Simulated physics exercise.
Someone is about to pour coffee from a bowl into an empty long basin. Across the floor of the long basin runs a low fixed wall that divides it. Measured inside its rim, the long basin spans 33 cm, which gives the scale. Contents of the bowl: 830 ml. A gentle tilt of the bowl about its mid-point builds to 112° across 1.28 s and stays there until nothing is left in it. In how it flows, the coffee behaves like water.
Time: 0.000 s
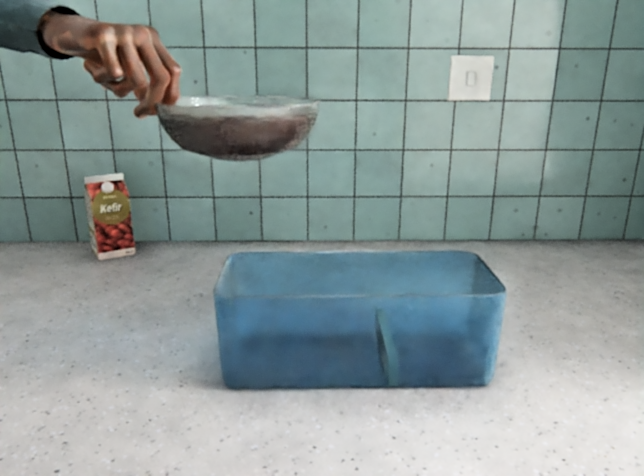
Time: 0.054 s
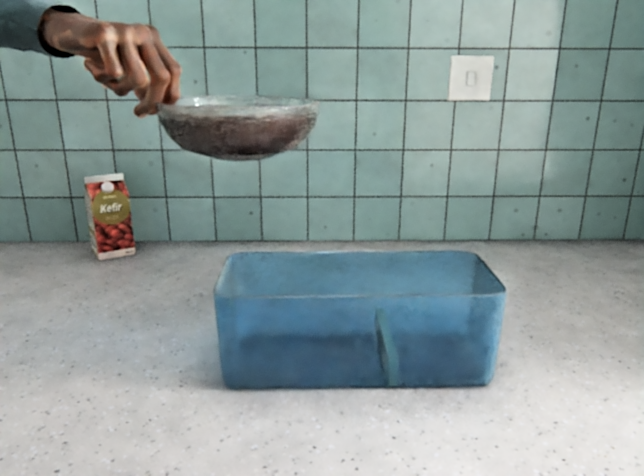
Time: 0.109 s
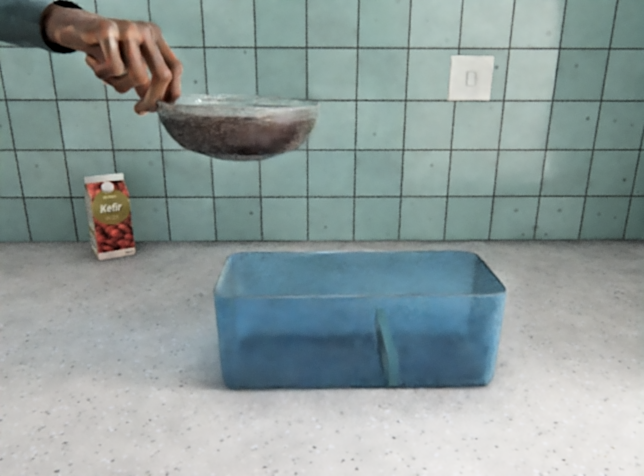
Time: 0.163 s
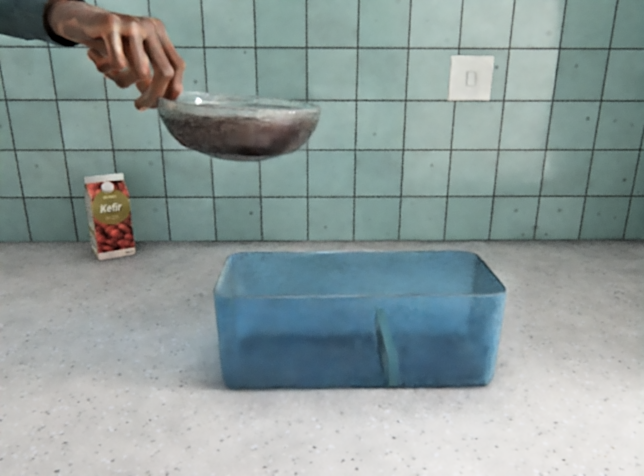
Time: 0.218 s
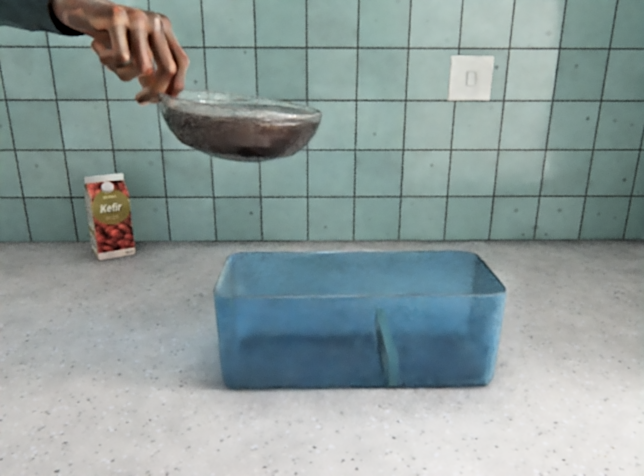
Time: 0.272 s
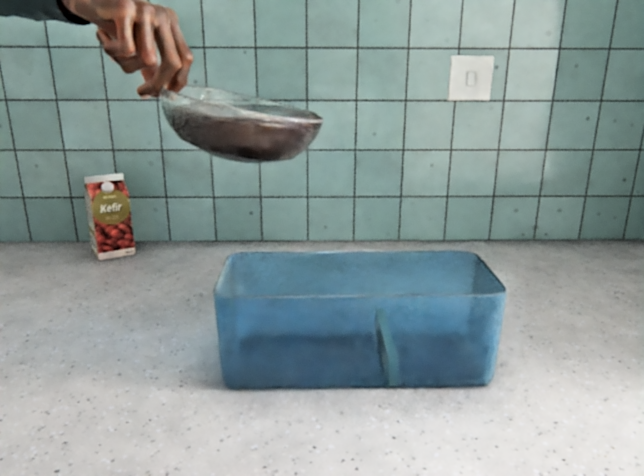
A hand held a clear bowl of dark liquid above a blue, long basin on a speckled counter, keeping it nearly still at first, then slowly tilted it a little toward the right.
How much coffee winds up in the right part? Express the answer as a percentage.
About 41 per cent.
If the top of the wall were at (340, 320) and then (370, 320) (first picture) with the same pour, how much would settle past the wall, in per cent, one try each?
It comes to 80 per cent, and then 60 per cent.
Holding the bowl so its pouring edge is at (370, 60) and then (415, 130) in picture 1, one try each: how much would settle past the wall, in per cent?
Some 70 and 60 per cent, in that order.
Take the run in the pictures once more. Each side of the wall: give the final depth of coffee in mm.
18 mm left, 22 mm right.
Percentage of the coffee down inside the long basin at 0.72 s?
Near 34 in a hundred.
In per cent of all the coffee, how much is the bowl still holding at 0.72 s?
At that time about 20 in a hundred parts are still held.
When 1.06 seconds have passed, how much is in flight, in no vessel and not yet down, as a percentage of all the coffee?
Near 3 percent.
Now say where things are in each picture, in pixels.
In the first picture, tilt 0°; pouring edge (319, 103); surface from (164, 109) to (316, 111); the long basin's rim runs from (222, 274) to (491, 272); the wall's top is at (386, 331).
In the second picture, tilt 0°; pouring edge (319, 104); surface from (164, 110) to (316, 110).
In the third picture, tilt 2°; pouring edge (319, 106); surface from (165, 109) to (316, 112).
In the fourth picture, tilt 4°; pouring edge (320, 110); surface from (166, 107) to (317, 114).
In the fifth picture, tilt 8°; pouring edge (321, 115); surface from (168, 107) to (319, 114).
In the sixth picture, tilt 12°; pouring edge (322, 121); surface from (170, 107) to (321, 116); 1 per cent is over the edge.
By 0.72 s the tilt is 67° and 21 per cent is still to pour, 11 is left of the wall and 22 right of it.
By 1.06 s the tilt is 104° and 0 per cent is still to pour, 54 is left of the wall and 40 right of it.
By 1.40 s the tilt is 112° and 0 per cent is still to pour, 54 is left of the wall and 41 right of it.
By 1.78 s the tilt is 112° and 0 per cent is still to pour, 54 is left of the wall and 41 right of it.
At rest 54 per cent lies left of the wall, 41 right of it and 5 outside.
